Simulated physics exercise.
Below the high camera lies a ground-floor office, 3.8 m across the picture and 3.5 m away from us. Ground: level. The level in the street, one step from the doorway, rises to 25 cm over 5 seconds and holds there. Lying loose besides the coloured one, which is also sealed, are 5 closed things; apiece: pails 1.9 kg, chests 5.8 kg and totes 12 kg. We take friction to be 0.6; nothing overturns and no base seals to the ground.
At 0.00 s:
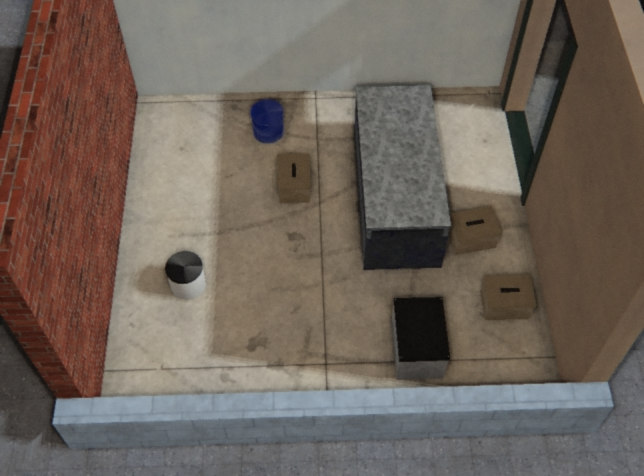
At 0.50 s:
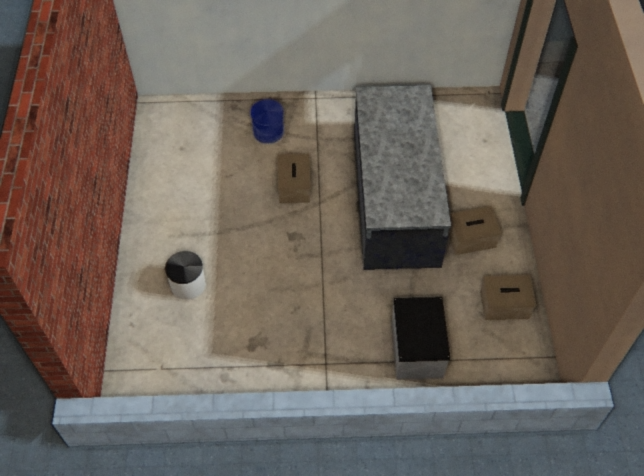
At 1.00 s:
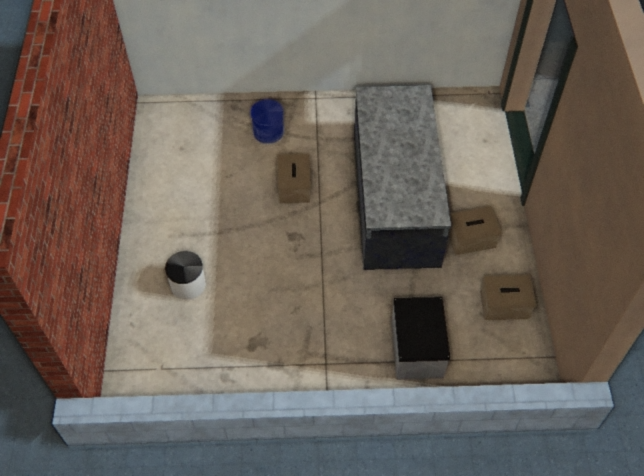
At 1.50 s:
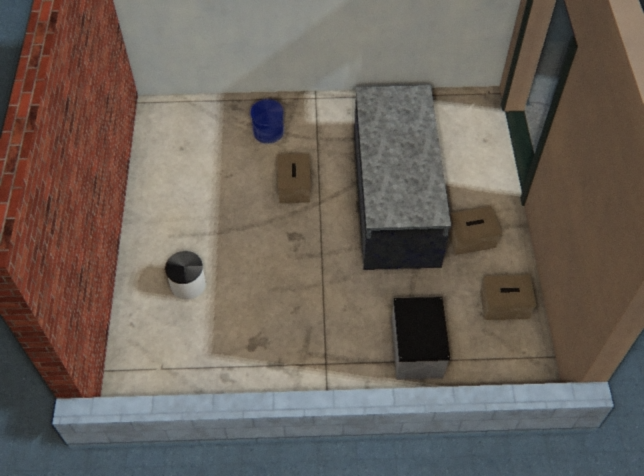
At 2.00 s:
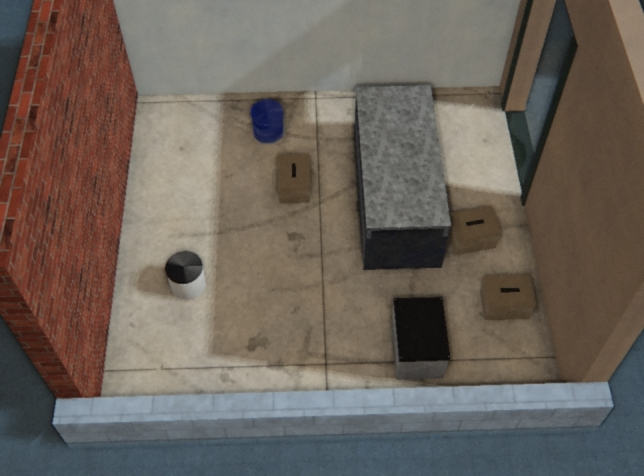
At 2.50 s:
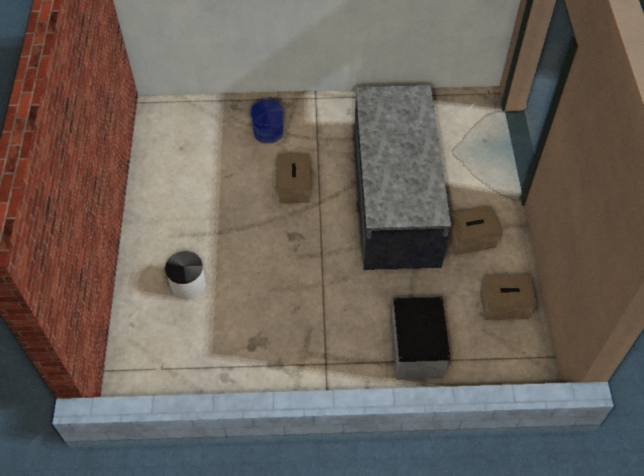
Long grey block standing among boxes and a blue pail in a walled room, water rising outside and entering through the doorway.
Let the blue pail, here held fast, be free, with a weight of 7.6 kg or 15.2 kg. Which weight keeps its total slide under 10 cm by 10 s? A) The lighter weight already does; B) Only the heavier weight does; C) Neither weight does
B, only the heavier weight does.
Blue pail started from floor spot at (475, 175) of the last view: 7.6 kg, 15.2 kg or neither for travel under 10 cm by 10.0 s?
So neither weight works.
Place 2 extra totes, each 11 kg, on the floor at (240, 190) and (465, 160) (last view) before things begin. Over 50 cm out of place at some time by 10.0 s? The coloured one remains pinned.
Below the mark, then above the mark.
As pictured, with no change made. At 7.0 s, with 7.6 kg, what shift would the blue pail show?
Shift: About 40 cm.
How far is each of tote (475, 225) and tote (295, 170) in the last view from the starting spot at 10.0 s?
150 cm and 0 cm respectively.
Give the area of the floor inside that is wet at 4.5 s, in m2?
That flooded area is roughly 3.0 m2.
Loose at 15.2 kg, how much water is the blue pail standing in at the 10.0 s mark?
8 cm, roughly.
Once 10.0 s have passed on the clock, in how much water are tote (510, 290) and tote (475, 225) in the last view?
About 7 and 6 cm.
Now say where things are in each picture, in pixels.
The first frame shows the blue pail at (267, 112), on the bottom; water covers 0.0 m2; 0 of 6 have shifted.
The second frame shows the blue pail at (267, 112), on the bottom; water covers 0.0 m2; 0 of 6 have shifted.
The third frame shows the blue pail at (267, 112) rests on the ground; water covers 0.0 m2; 0 of 6 have shifted.
The fourth frame shows the blue pail at (267, 112), on the bottom; water covers 0.0 m2; 0 of 6 have shifted.
The fifth frame shows the blue pail at (267, 112), on the bottom; water covers 0.0 m2; 0 of 6 have shifted.
The sixth frame shows the blue pail at (267, 112) rests on the ground; 0.4 m2 under water; 0 of 6 have shifted.
After 3.5 s the blue pail would be 0 cm from its start with 7.6 kg and 0 cm from its start with 15.2 kg; 0 cm of water round it then.
After 4.5 s the blue pail would be 0 cm from its start with 7.6 kg and 0 cm from its start with 15.2 kg; 0 cm of water round it then.
After 7.0 s the blue pail would be 37 cm from its start with 7.6 kg and 0 cm from its start with 15.2 kg; 7 cm of water round it then.
After 10.0 s the blue pail would be 114 cm from its start with 7.6 kg and 0 cm from its start with 15.2 kg; 8 cm of water round it then.
